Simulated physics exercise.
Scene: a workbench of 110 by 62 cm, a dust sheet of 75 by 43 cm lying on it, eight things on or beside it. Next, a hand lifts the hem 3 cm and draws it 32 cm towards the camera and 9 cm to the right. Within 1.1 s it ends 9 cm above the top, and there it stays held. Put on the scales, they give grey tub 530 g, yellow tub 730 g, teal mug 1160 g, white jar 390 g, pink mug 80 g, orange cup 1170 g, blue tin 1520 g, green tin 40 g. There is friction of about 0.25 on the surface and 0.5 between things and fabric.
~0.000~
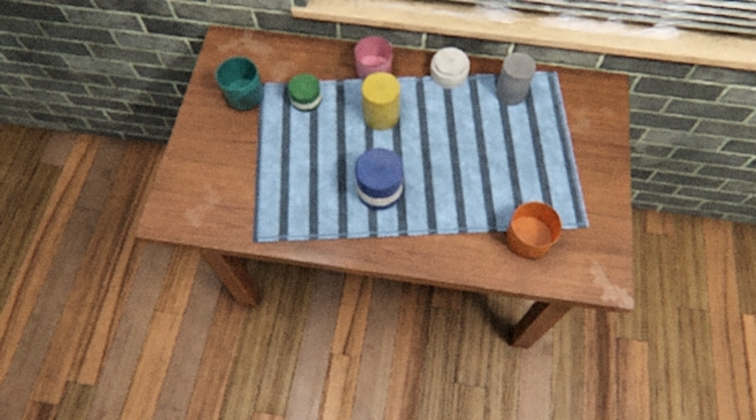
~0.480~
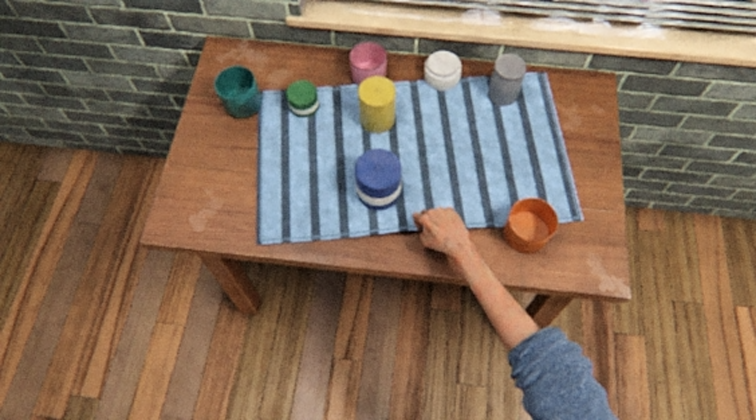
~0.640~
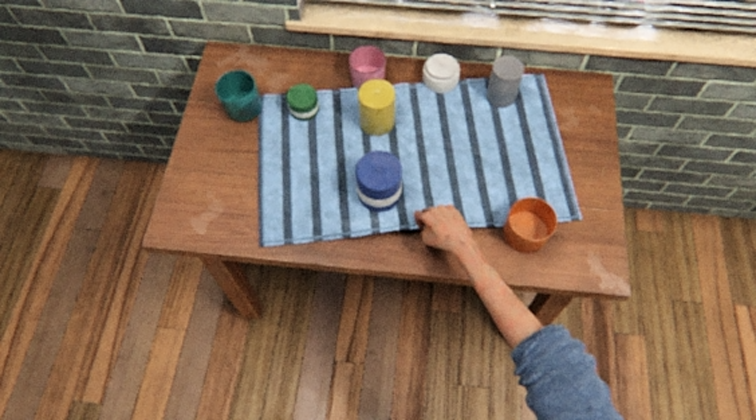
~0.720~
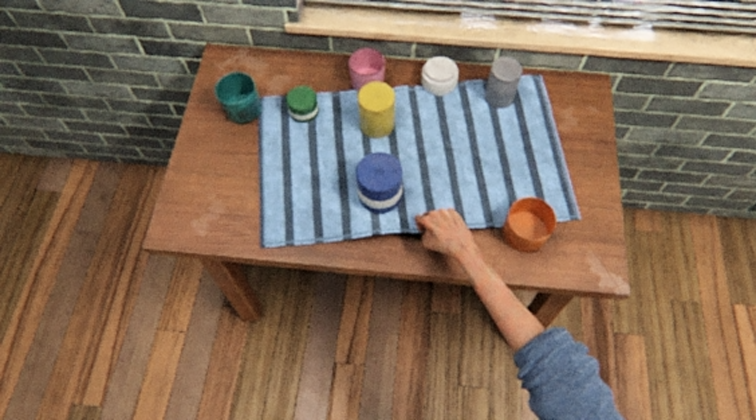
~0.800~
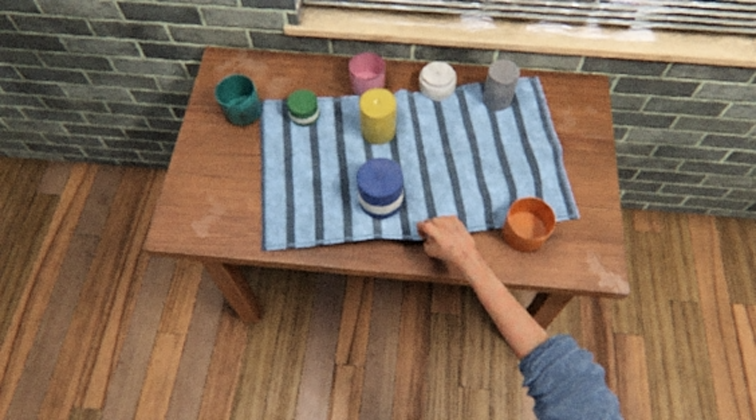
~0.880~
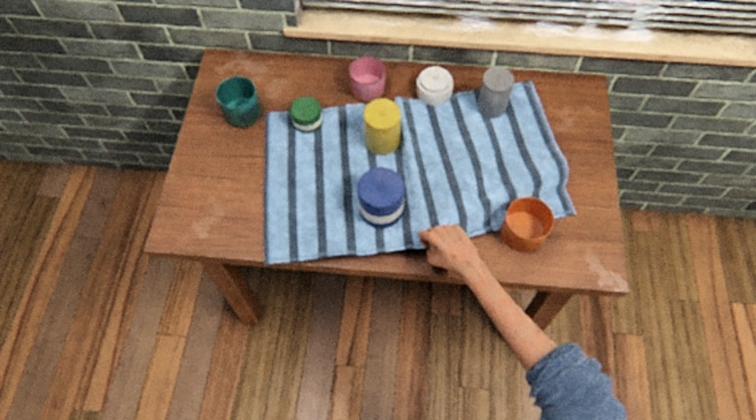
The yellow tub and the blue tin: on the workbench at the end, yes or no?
Yellow tub: No. Blue tin: No.
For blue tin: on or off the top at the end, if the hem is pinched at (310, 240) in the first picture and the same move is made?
Note: At the end the blue tin is not on top.
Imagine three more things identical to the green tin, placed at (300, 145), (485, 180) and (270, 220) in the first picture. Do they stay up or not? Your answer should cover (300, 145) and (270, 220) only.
Going through them in turn, one leaves the top and then one leaves the top.
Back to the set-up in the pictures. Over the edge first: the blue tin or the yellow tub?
Blue.
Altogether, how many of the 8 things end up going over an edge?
Counted result: 4.
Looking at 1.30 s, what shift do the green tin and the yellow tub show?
Green tin: 25 cm; yellow tub: 25 cm.
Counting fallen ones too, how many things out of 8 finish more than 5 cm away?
All told, 6.
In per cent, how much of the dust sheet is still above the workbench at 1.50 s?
Some 50 in a hundred.
After 1.1 s, 90 % of the dust sheet is still over the top; yellow tub 14 cm off its start, blue tin 12 cm off its start, grey tub 12 cm off its start.
After 1.3 s, 75 % of the dust sheet is still over the top; yellow tub 25 cm off its start, blue tin 24 cm off its start, green tin 23 cm off its start.
After 1.5 s, 50 % of the dust sheet is still over the top; yellow tub 37 cm off its start at (417, 229), blue tin over the edge, green tin 41 cm off its start at (319, 245).
After 1.7 s, 40 % of the dust sheet is still over the top; blue tin over the edge, yellow tub 46 cm off its start, green tin over the edge.
After 3.3 s, 35 % of the dust sheet is still over the top; yellow tub over the edge, blue tin over the edge, green tin over the edge, grey tub 36 cm off its start at (480, 193).
